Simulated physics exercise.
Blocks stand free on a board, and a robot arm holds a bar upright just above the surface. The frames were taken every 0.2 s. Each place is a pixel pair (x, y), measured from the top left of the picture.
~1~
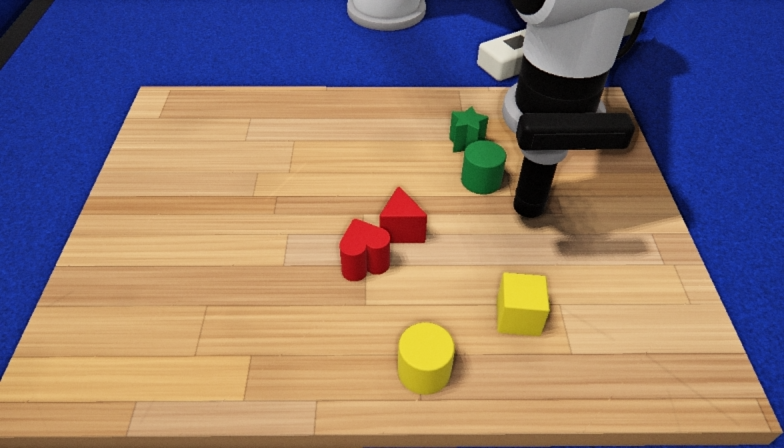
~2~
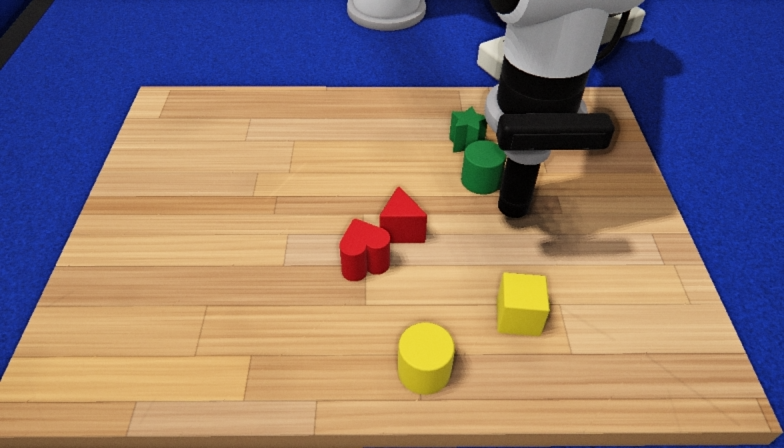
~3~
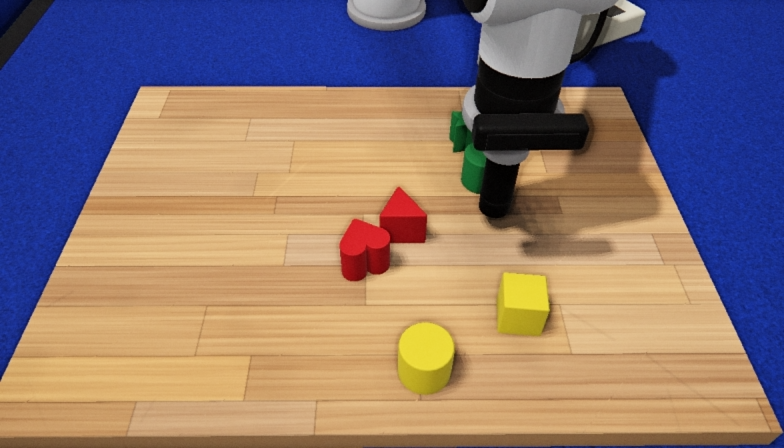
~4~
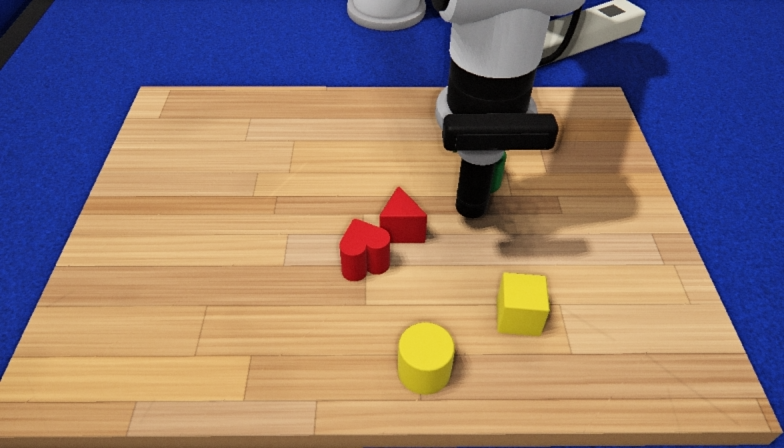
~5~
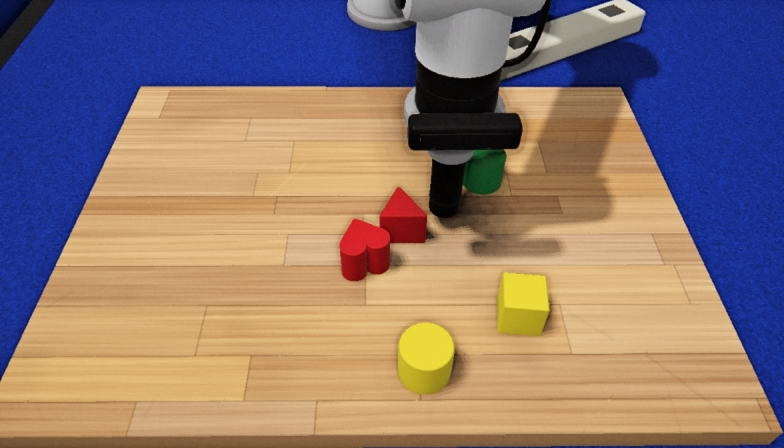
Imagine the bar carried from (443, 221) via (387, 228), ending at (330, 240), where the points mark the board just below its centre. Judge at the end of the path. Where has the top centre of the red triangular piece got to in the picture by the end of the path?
My prediction: (299, 225).
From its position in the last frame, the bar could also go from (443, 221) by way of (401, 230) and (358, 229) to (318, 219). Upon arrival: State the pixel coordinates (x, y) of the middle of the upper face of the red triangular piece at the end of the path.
The red triangular piece ends near (296, 210).
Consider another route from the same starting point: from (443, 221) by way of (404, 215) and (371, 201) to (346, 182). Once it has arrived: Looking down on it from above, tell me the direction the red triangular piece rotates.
It goes anticlockwise.
On the path given first. One third of the way, bar at (405, 212); red triangular piece at (379, 209).
Two thirds of the way, bar at (368, 219); red heart at (358, 241), turned 25° anticlockwise; red triangular piece at (339, 214).
At the end, bar at (329, 226); red heart at (356, 242), turned 35° anticlockwise; red triangular piece at (299, 225), turned 15° anticlockwise; green circular block still.
